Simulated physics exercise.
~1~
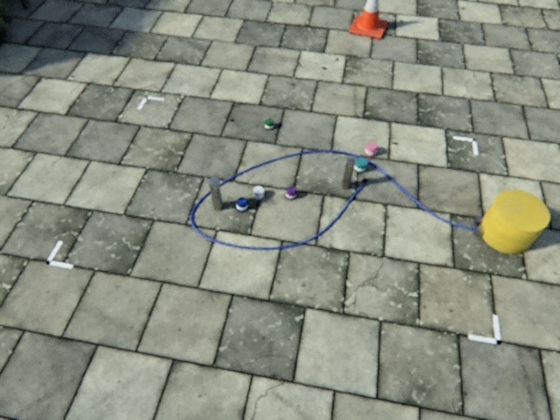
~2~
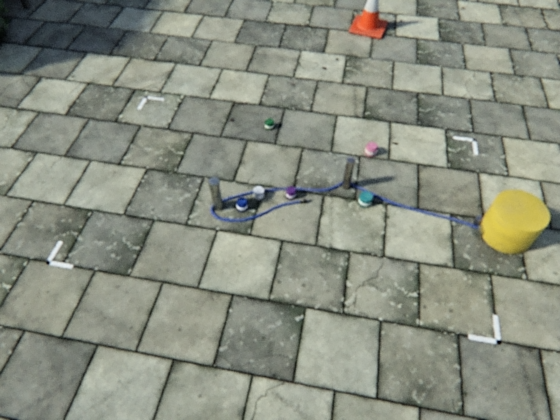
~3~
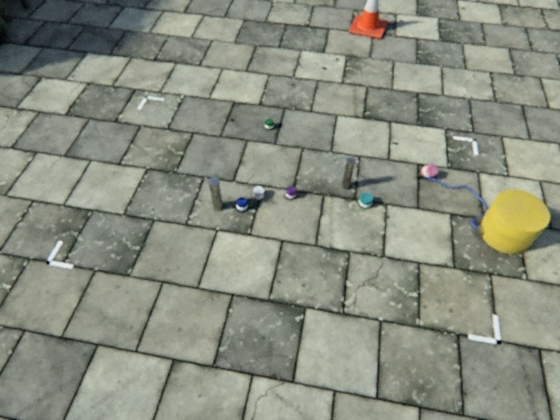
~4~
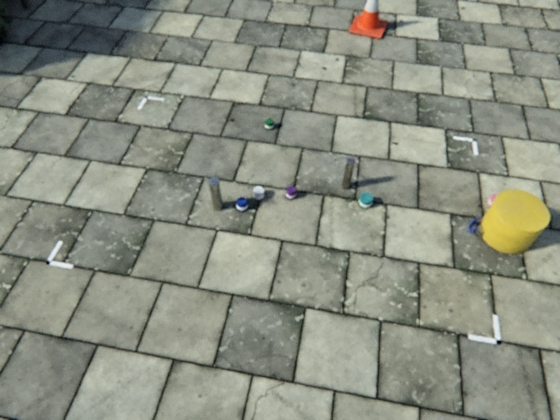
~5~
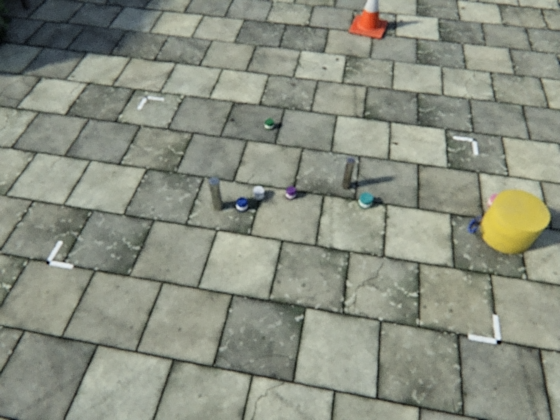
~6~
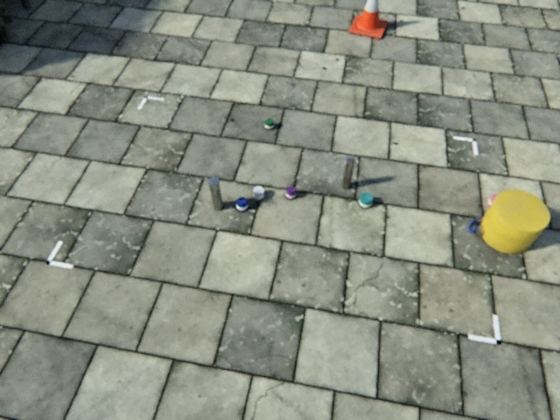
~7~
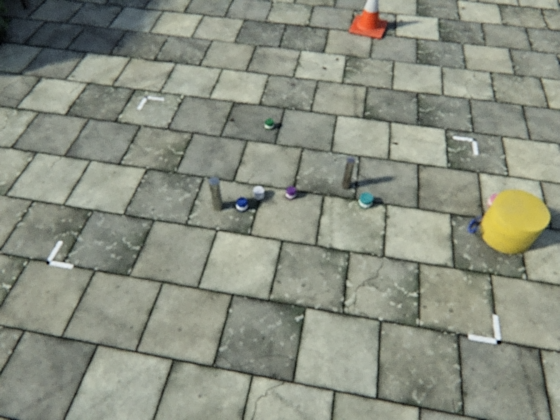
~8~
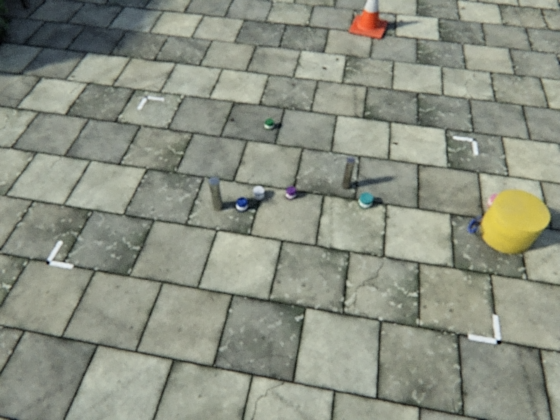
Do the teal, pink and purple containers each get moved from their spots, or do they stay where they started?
The teal container gets shifted a little and the pink one is carried right, over to the yellow drum, while the purple one stays where it started.
